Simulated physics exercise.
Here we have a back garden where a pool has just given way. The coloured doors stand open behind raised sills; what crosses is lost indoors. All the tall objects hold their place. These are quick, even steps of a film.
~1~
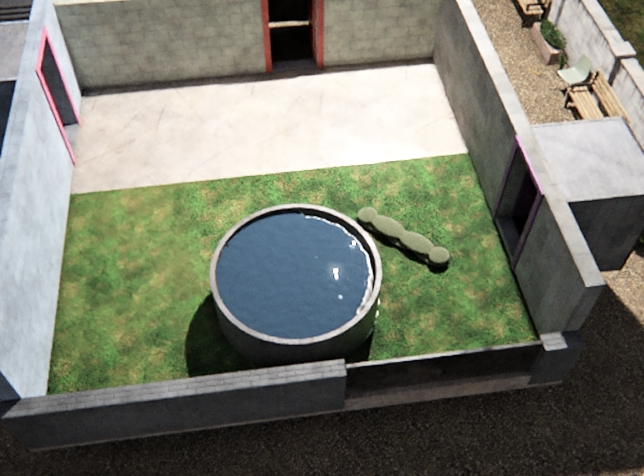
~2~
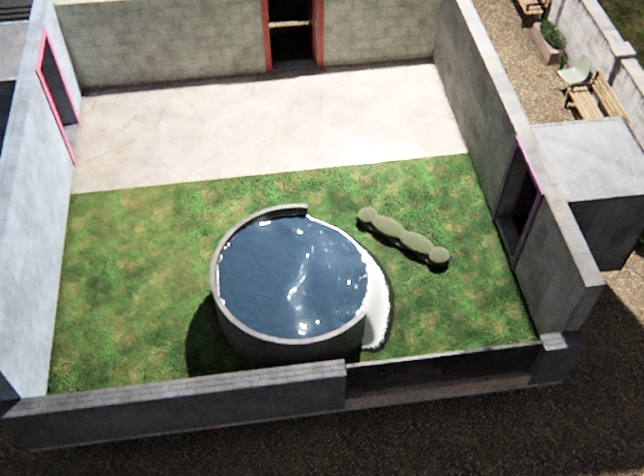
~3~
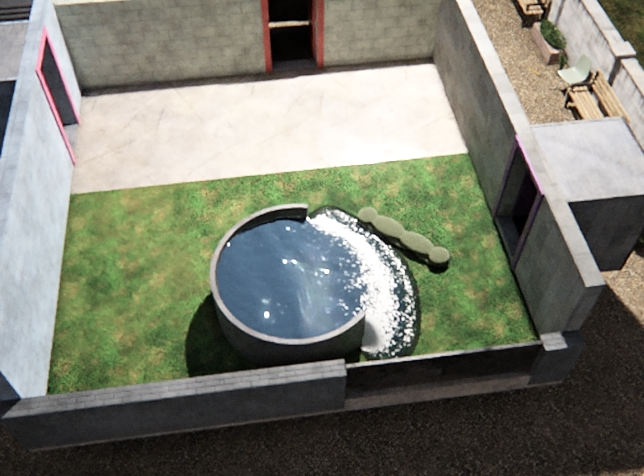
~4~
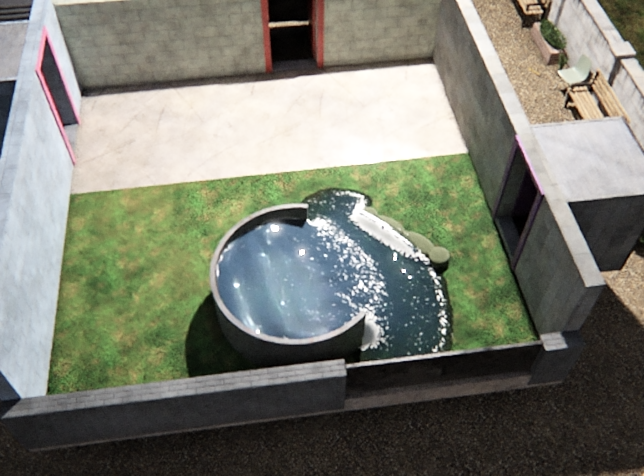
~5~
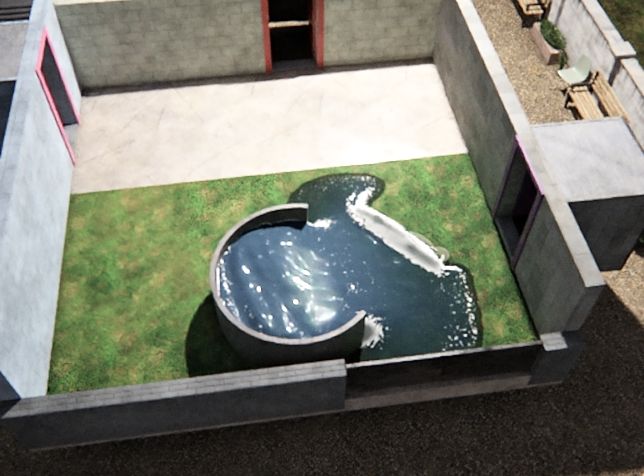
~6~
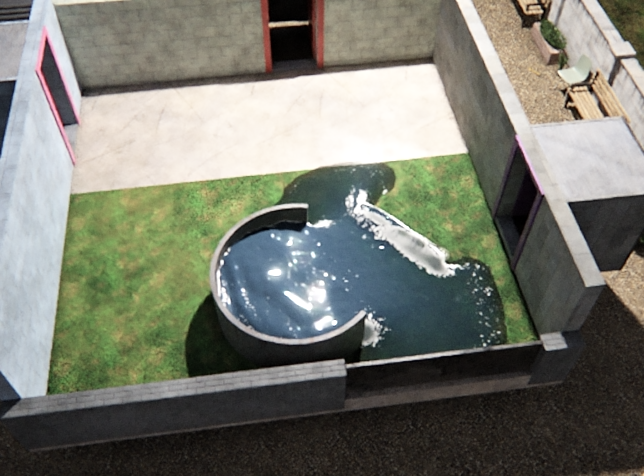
Water pours from the round pool's open right side and spreads across the grass.
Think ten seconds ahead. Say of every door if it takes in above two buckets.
In the end: The pink door lets in a lot; the red door lets in a lot; the purple door lets in a lot.
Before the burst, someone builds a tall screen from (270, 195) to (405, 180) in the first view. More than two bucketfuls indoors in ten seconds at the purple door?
One by one: The purple one goes over.
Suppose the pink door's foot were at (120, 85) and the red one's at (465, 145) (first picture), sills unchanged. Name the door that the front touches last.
It is the pink door.
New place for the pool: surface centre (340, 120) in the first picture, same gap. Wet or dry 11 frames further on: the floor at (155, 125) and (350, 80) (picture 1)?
One after the other: Dry, flooded.
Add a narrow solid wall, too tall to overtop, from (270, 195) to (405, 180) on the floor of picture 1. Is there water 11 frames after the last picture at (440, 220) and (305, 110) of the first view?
In turn: Wet, dry.
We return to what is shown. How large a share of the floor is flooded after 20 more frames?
Some 60 per cent.
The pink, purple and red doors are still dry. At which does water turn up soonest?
First comes the door marked purple.
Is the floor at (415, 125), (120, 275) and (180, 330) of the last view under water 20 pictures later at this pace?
As listed: Wet, clear, not flooded.
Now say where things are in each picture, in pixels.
The first picture shows still water in the pool at (296, 272).
In the second picture, the front is at (369, 348), out from the gap at (367, 267).
In the third picture, water pours out at (366, 268) and has run to a hidden place.
In the fourth picture, the front is at a hidden place, out from the gap at (366, 270).
In the fifth picture, the front is at (324, 180), out from the gap at (366, 271).
In the sixth picture, the front is at (356, 163), out from the gap at (366, 271).
A moment on, water covers 30 % of the floor; the pink door not reached, the red door not reached, the purple door wet at the sill, nothing in.
Next, water covers 45 % of the floor; the pink door not reached, the red door not reached, the purple door under two buckets in.
Then, water covers 60 % of the floor; the pink door not reached, the red door under two buckets in, the purple door over two buckets in.
Later, water covers 80 % of the floor; the pink door not reached, the red door over two buckets in, the purple door over two buckets in.
In the end, water covers 100 % of the floor; the pink door over two buckets in, the red door over two buckets in, the purple door over two buckets in.
